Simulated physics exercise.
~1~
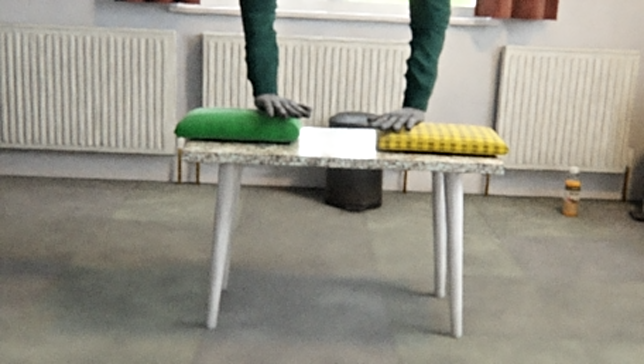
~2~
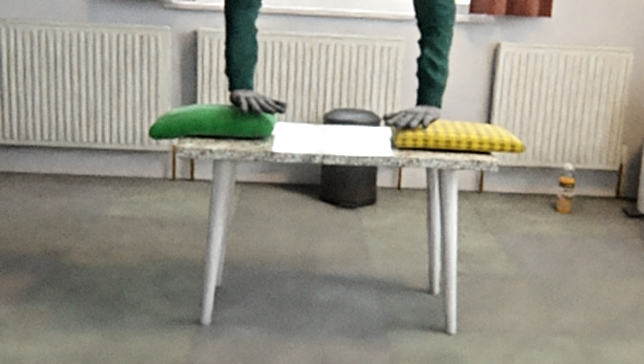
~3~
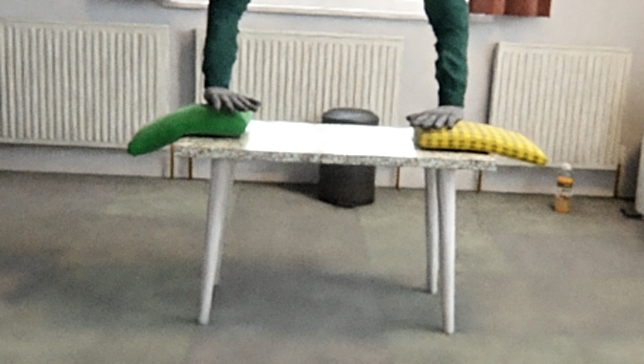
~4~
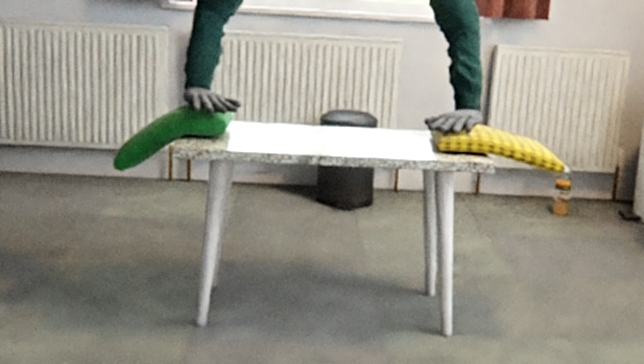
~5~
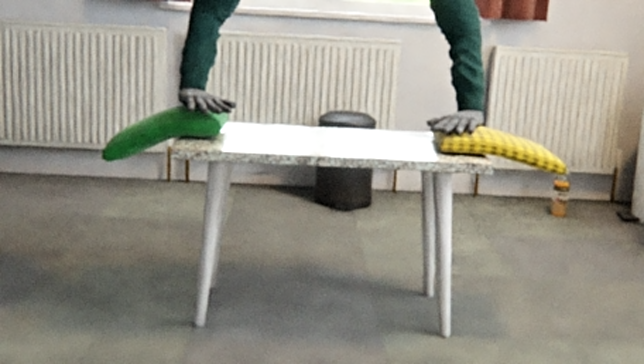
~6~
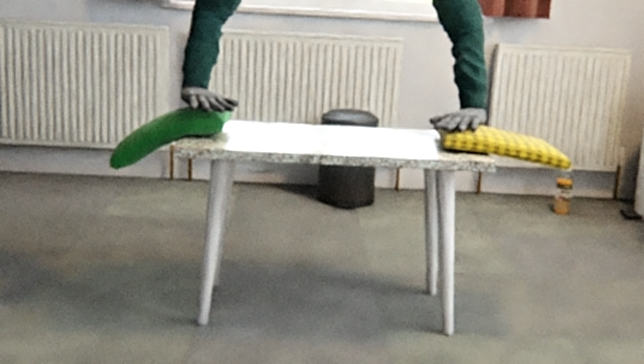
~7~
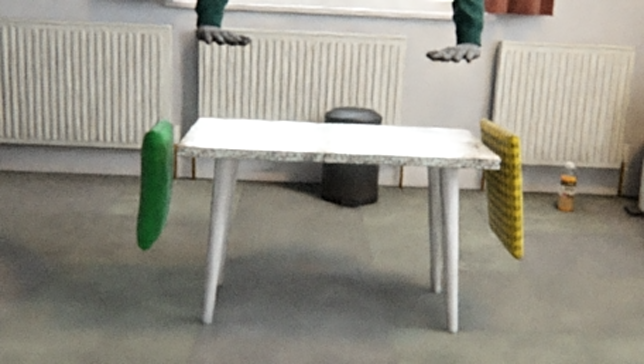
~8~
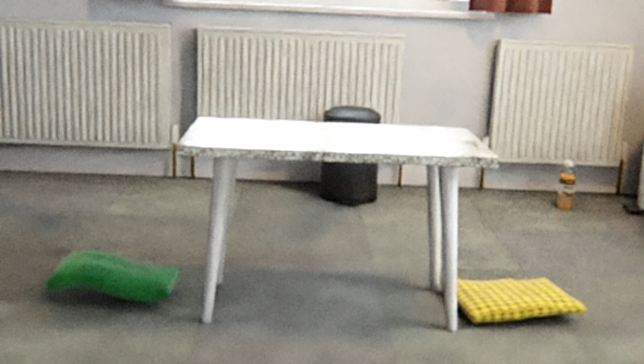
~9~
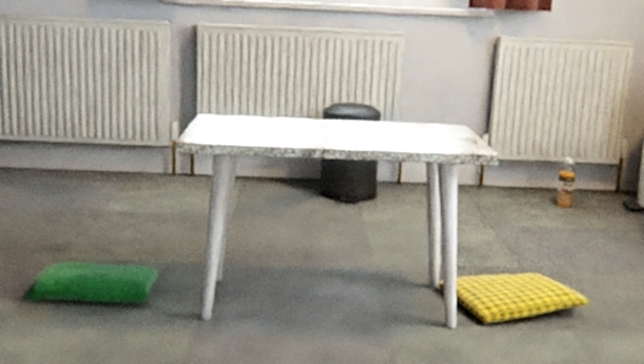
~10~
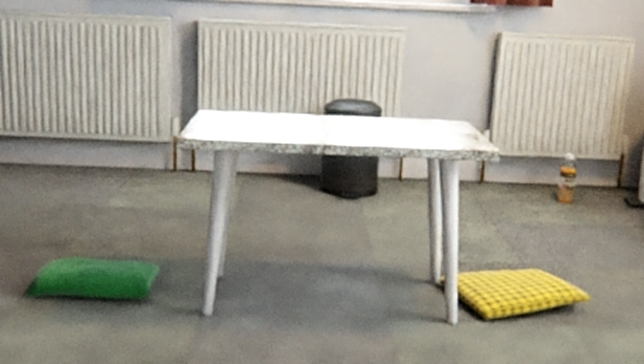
Two hands push a green cushion and a yellow cushion apart until both fall off the table.
